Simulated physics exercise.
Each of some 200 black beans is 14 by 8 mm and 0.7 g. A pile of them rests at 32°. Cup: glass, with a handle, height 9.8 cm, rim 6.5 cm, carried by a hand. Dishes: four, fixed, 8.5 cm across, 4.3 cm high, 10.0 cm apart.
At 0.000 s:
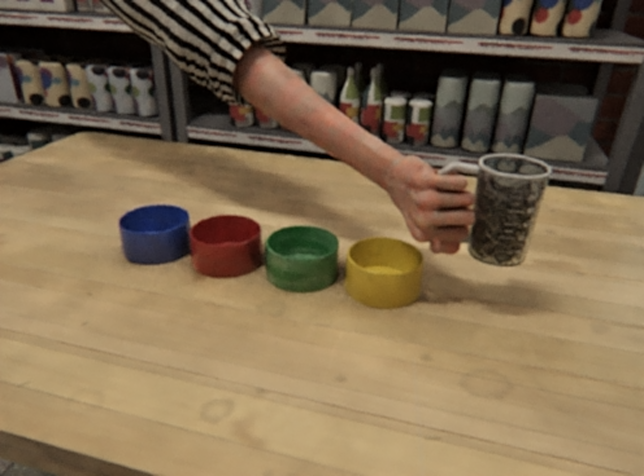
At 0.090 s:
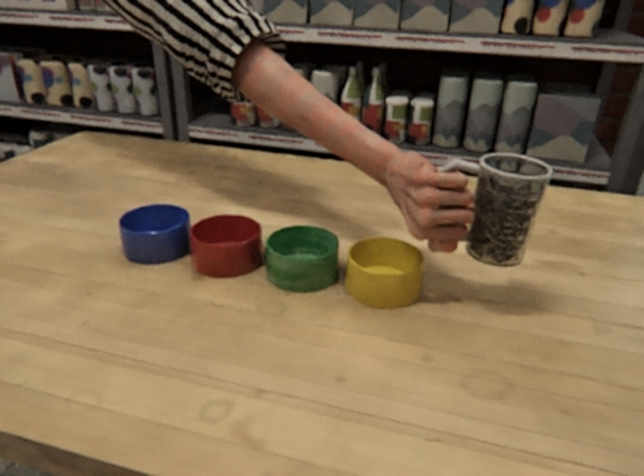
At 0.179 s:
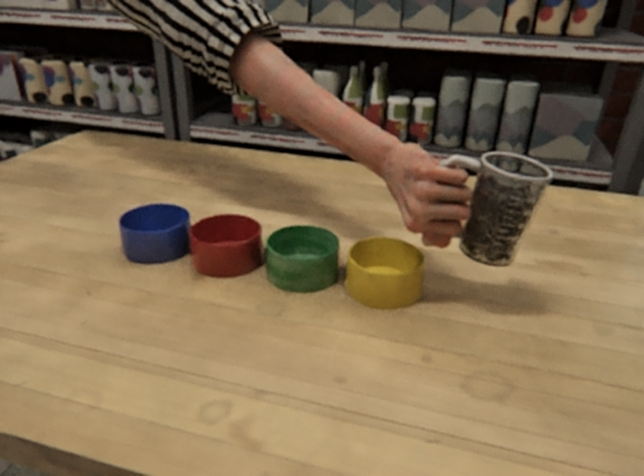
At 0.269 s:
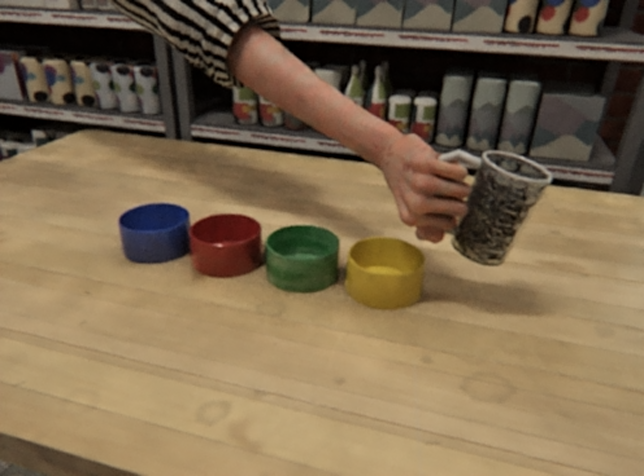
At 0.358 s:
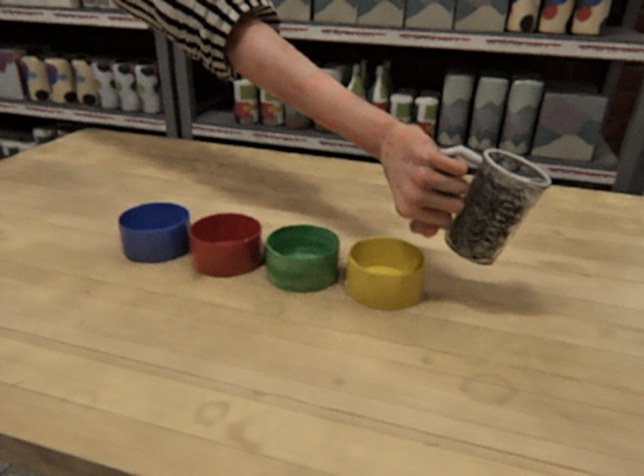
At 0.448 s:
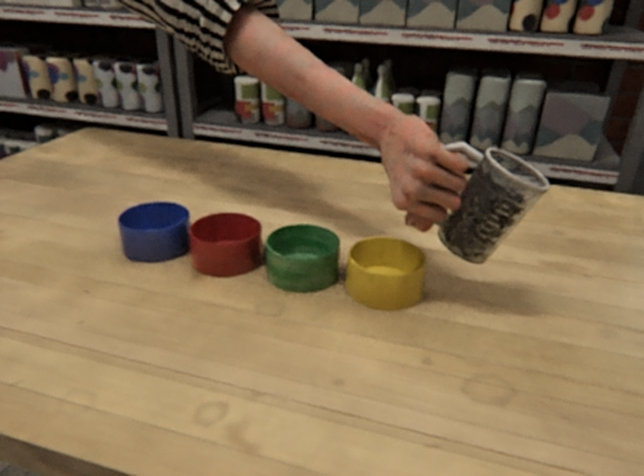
At a wooden table in front of store shelves, a hand in a striped sleeve held a clear cup of dark beans beside four colored dishes, then gradually tilted it rightward while shifting slightly left.
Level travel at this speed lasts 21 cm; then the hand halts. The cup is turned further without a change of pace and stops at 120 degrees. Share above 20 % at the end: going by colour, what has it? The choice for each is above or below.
Red - below it, blue - below it, green - below it, yellow - below it, counter - above it.
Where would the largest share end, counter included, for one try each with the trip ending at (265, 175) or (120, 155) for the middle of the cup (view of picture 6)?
Most lands at counter on the first run and at counter on the second.
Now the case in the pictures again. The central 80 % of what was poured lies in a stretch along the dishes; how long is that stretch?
Spread: Around 10 cm.
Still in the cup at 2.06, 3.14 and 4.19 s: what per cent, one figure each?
At the three moments: 65, 0 and 0 percent.
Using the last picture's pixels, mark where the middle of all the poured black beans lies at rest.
Somewhere near (458, 297) in the last picture.
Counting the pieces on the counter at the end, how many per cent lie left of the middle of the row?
That works out to close to 0 per cent.
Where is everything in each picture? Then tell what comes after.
In the first picture, cup at (505, 211), tilt 0 degrees, lip at (549, 170), moved 0.0 cm; middle of the pieces at (498, 223); yellow dish at (385, 255); green dish at (303, 242); red dish at (226, 230); blue dish at (154, 219).
In the second picture, cup at (504, 211), tilt 2 degrees, lip at (551, 171), moved 0.2 cm; middle of the pieces at (497, 222).
In the third picture, cup at (501, 210), tilt 7 degrees, lip at (551, 174), moved 0.6 cm; middle of the pieces at (492, 221).
In the fourth picture, cup at (496, 210), tilt 12 degrees, lip at (550, 177), moved 1.1 cm; middle of the pieces at (487, 220).
In the fifth picture, cup at (492, 209), tilt 17 degrees, lip at (549, 181), moved 1.6 cm; middle of the pieces at (482, 219).
In the sixth picture, cup at (488, 209), tilt 23 degrees, lip at (547, 185), moved 2.1 cm; middle of the pieces at (477, 217); yellow dish at (387, 255); green dish at (303, 241); red dish at (226, 228); blue dish at (154, 216). The cup turns about 60 degrees a second and travels 5 cm a second.
After 2.06 s, tilt 117 degrees; cup holds 65 %.
Then, at 3.14 s, tilt 120 degrees; cup holds 0 %, yellow 5 %.
After 4.19 s, tilt 120 degrees; cup holds 0 %, yellow 5 %.
At rest (4.5 s), red 0 %, blue 0 %, green 0 %, yellow 5 %, counter 95 %.
